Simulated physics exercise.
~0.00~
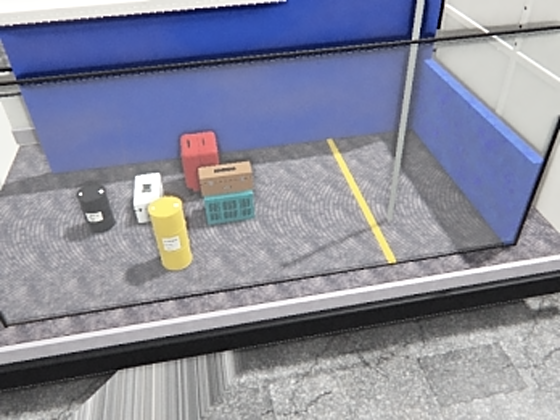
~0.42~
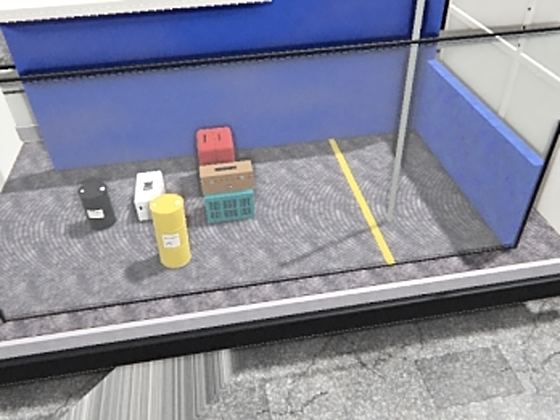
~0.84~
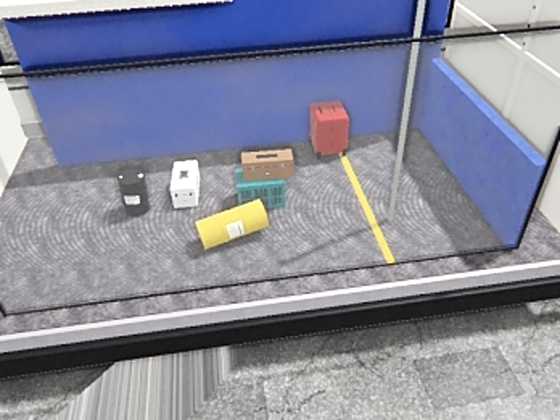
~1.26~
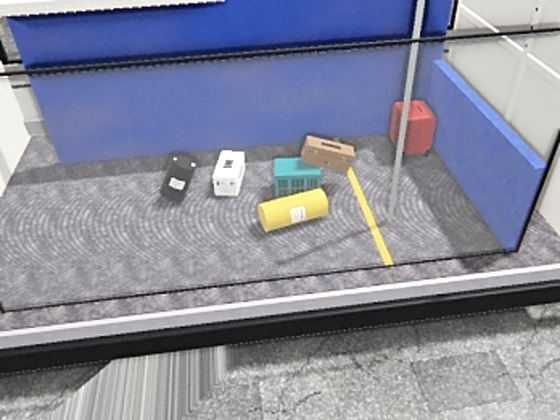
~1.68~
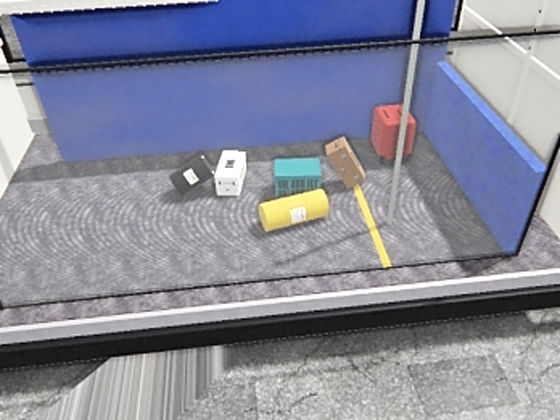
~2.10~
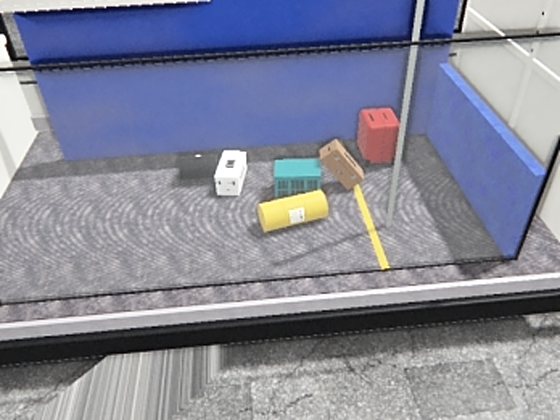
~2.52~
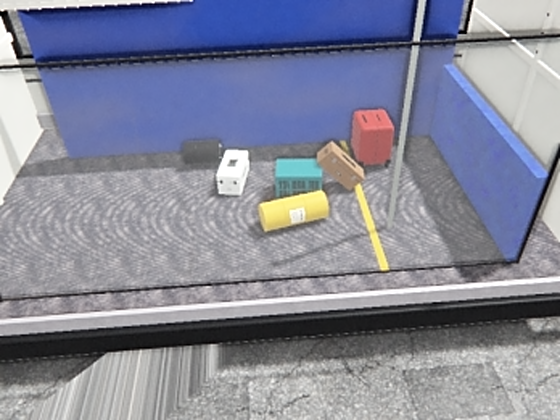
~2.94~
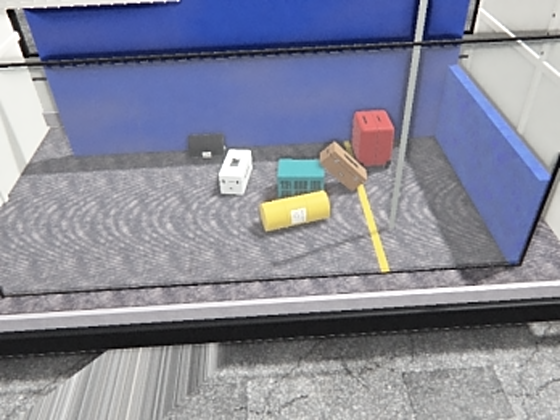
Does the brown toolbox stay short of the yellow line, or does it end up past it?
It stays short of the line. It slides right and turns, then comes to rest askew at the far end of the line, with its middle still just to the left.
